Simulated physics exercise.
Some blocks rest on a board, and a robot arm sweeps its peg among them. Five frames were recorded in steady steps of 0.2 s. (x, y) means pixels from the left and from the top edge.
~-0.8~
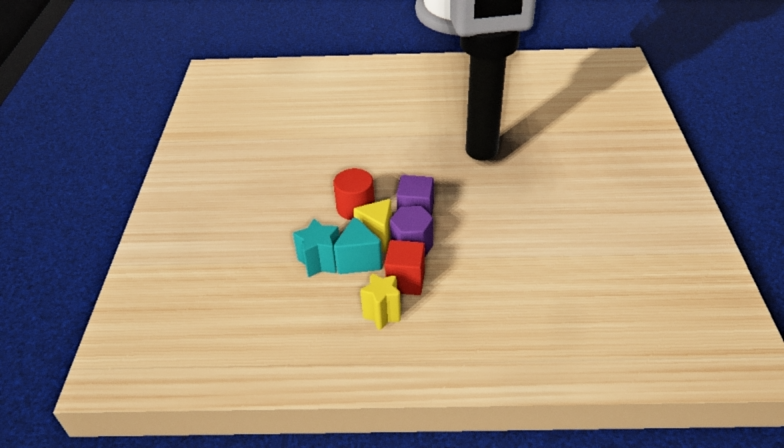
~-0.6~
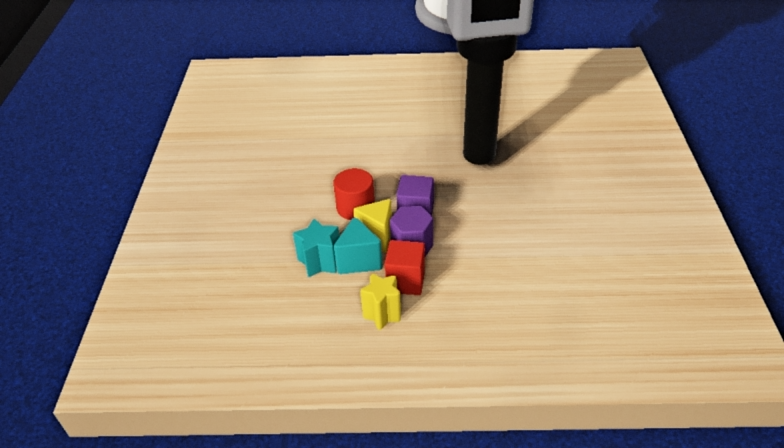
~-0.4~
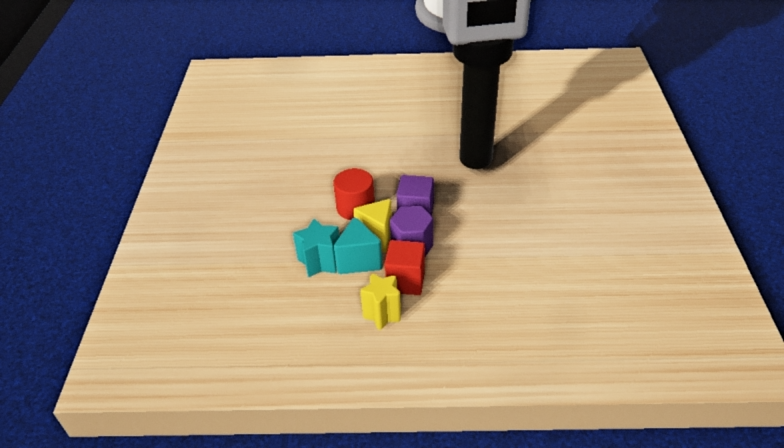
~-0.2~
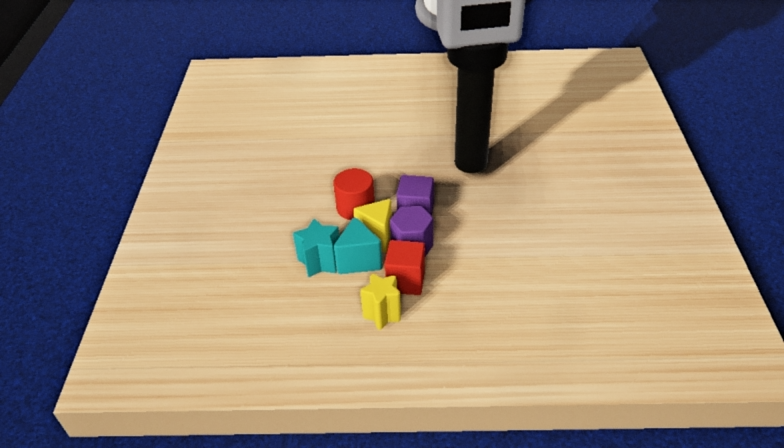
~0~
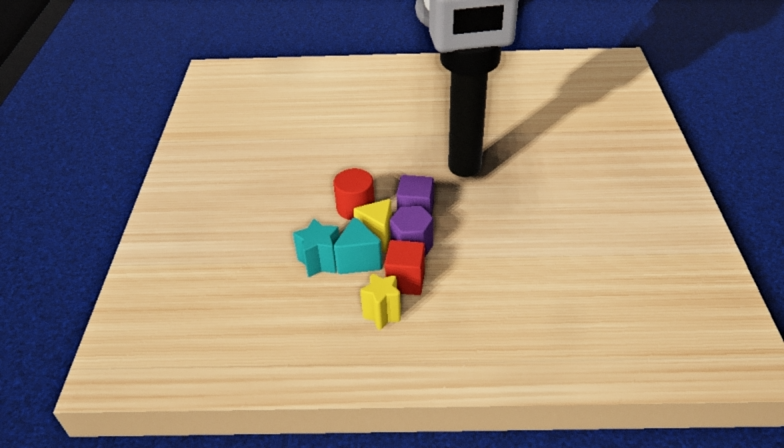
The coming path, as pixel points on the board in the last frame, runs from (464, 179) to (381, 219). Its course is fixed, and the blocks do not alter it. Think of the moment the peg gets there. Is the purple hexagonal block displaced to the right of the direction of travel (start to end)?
I expect not.
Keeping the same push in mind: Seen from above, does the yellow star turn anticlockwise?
No, that is not how it ends up.
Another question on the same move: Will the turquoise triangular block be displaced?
I'd say yes.
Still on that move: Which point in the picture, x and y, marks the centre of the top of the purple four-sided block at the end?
Located at (381, 216).
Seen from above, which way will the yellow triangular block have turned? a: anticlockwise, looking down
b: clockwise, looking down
The one that fits is b, clockwise, looking down.
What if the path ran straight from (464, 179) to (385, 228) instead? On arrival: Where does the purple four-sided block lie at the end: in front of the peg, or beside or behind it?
It is driven along in front.
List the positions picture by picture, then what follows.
The first frame shows lower end of the peg at (482, 152), tops of blocks, red circular block at (353, 180), turquoise triangular block at (356, 234), yellow triangular block at (376, 210), yellow star at (381, 286), purple hexagonal block at (412, 218), purple four-sided block at (415, 186).
The second frame shows peg at (479, 156), blocks as before.
The third frame shows peg at (476, 161), blocks as before.
The fourth frame shows peg at (471, 165), blocks as before.
The fifth frame shows peg at (465, 168), red circular block at (353, 180), turquoise triangular block at (356, 234), yellow triangular block at (376, 210), yellow star at (381, 286), purple hexagonal block at (412, 218), purple four-sided block at (415, 186).
On the path given first. Halfway along, peg at (423, 188); yellow triangular block at (374, 212); purple four-sided block at (408, 193).
At the end, peg at (380, 208); red circular block at (346, 180); turquoise triangular block at (337, 257), turned 10° clockwise; yellow triangular block at (359, 240), turned 25° clockwise; yellow star at (382, 291), turned 25° clockwise; purple hexagonal block at (401, 239), turned 15° anticlockwise; purple four-sided block at (381, 216), turned 25° anticlockwise.
